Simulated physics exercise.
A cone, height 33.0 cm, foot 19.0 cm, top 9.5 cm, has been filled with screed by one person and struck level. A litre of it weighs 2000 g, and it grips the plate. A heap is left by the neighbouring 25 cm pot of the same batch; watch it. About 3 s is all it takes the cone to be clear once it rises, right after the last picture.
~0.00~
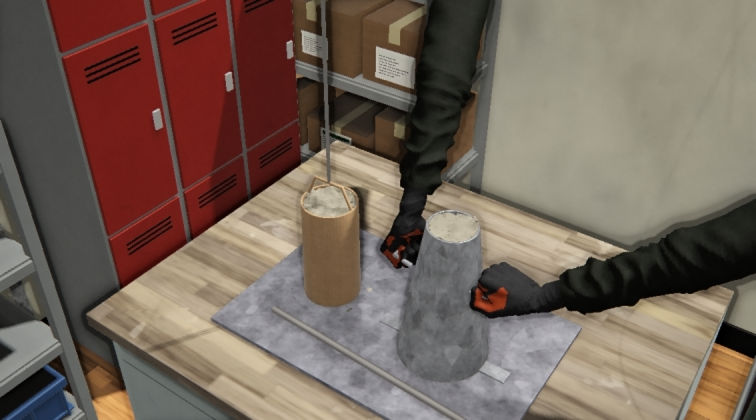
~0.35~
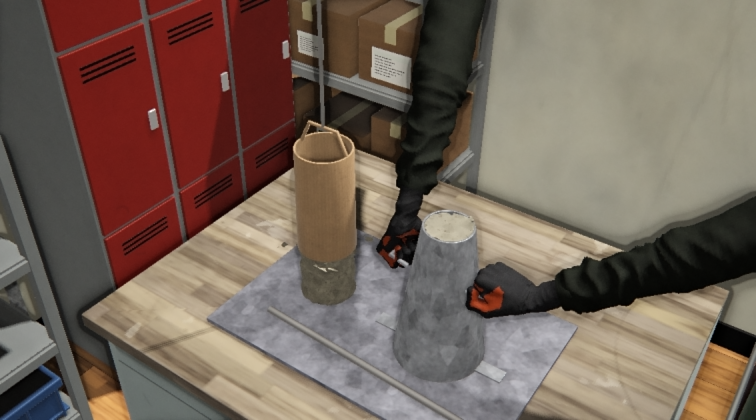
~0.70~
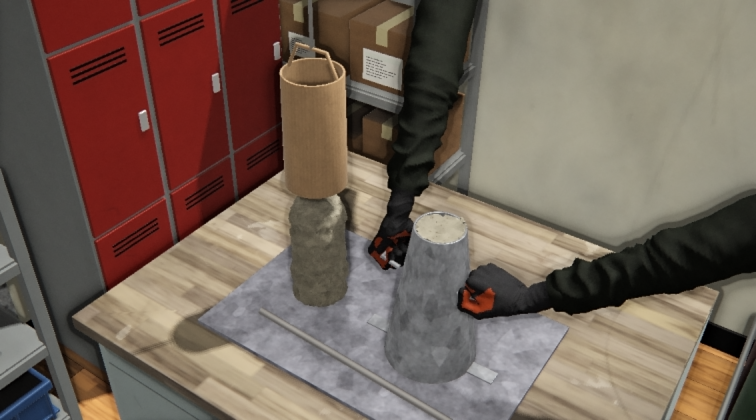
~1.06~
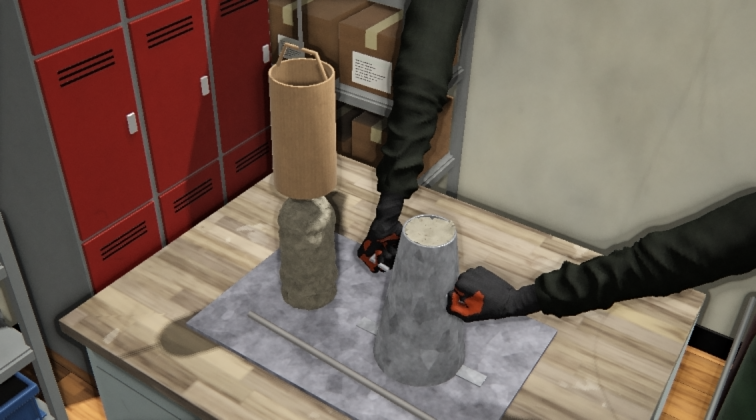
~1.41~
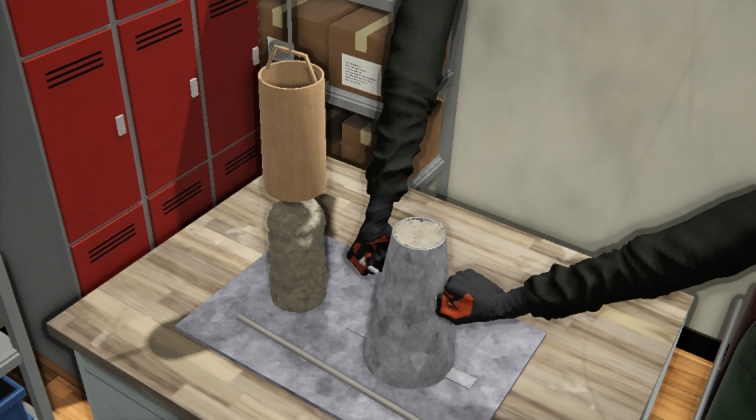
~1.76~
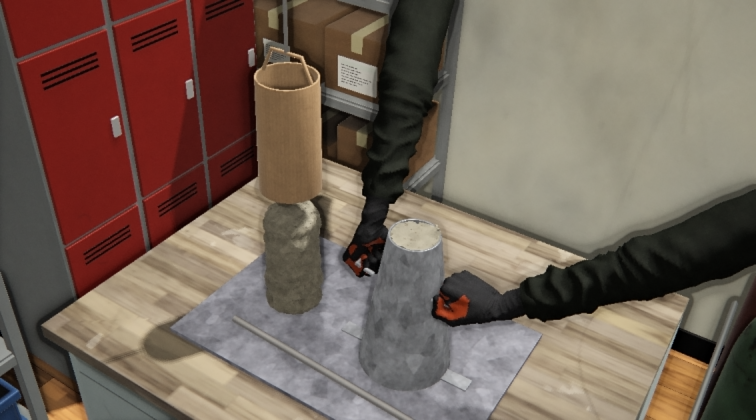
A brown cylindrical pot rising off a grey-brown column of screed, then hanging above it while gloved hands hold a grey cone.
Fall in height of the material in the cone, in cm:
0 cm.
After 2.5 s, the cone is up 7.5 cm; the screed has come down 0.1 cm to 33 cm and is 19 cm wide.
After 3.3 s, the cone is up 21 cm; the screed has come down 0.1 cm to 33 cm and is 19 cm wide.
After 4.0 s, the cone is up 33 cm; the screed has come down 0.1 cm to 33 cm and is 19 cm wide.
After 4.9 s, the cone is clear; the screed has come down 0.1 cm to 33 cm and is 19 cm wide.
After 5.5 s, at rest, the cone is clear; the screed has come down 0.1 cm to 33 cm and is 19 cm wide.
